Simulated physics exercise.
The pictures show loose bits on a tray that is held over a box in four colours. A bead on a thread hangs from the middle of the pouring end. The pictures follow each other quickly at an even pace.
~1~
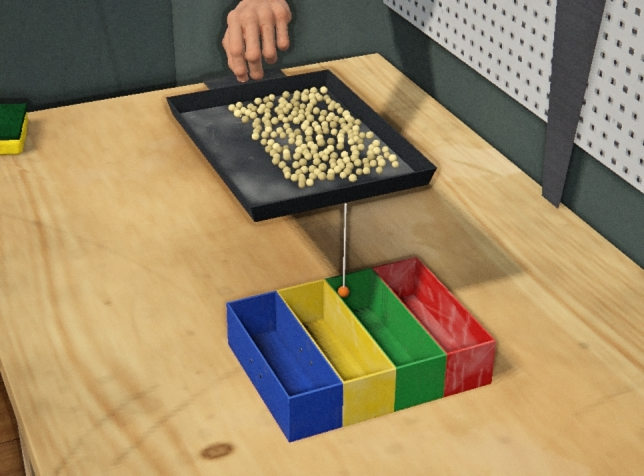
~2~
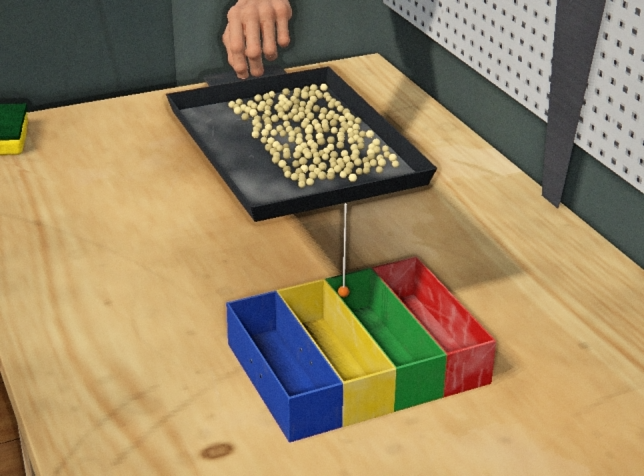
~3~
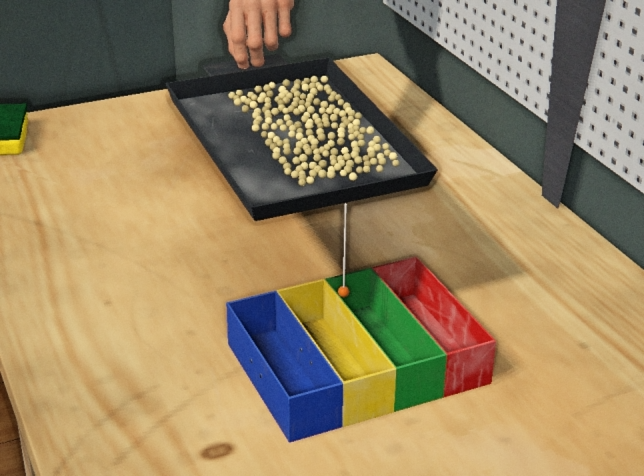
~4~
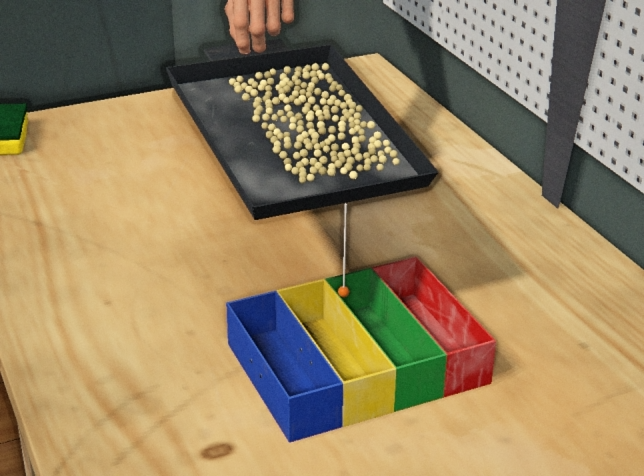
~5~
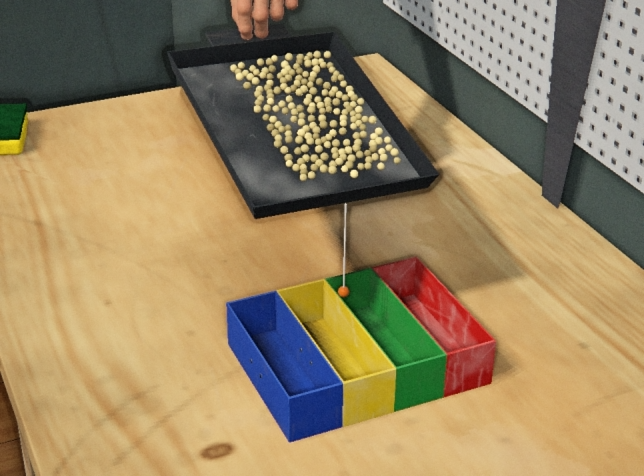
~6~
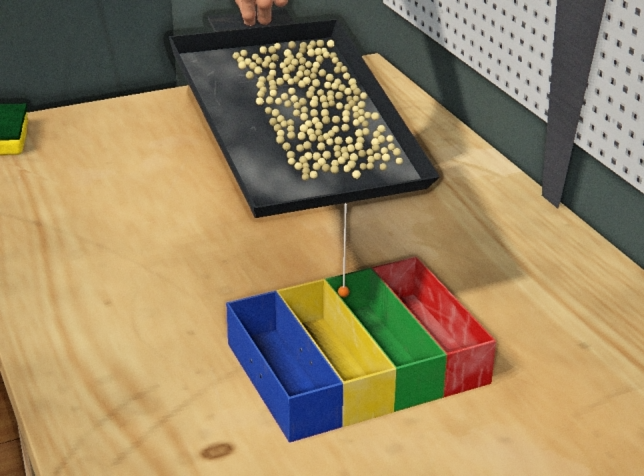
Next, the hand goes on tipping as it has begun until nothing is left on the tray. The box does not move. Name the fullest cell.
The red cell gets the most.
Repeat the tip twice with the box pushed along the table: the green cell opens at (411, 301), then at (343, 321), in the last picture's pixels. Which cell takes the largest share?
First green, then the cell in red.
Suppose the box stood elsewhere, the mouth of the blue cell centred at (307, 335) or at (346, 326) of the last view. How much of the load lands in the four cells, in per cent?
Near 100 % and 100 %.
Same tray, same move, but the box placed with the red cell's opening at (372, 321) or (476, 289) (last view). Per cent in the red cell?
Roughly 20 per cent, and 10 per cent.
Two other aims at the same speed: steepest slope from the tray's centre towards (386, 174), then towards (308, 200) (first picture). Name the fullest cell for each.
The first try: Red. The second: The cell in blue.
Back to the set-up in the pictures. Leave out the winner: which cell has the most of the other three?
Second comes the cell in green.
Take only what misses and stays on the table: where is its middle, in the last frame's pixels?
Near (506, 358).
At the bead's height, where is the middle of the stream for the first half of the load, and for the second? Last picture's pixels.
First near (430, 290), later near (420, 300).
Just after the last frame, tray tipped steeply; the larger part on the tray; just a few in the red cell; just a few in the green cell; just a few in the yellow cell; about a tenth falling or outside the box.
A moment on, tray tipped past a quarter turn; about a tenth on the tray; roughly a third in the red cell; roughly a quarter in the green cell; just a few in the yellow cell; roughly a third falling or outside the box.
Further on, tray tipped past a quarter turn; roughly half in the red cell; roughly a quarter in the green cell; about a tenth in the yellow cell; just a few in the blue cell; about a tenth falling or outside the box.
When it is over, tray tipped past a quarter turn; roughly half in the red cell; roughly a quarter in the green cell; about a tenth in the yellow cell; just a few in the blue cell; about a tenth outside the box.
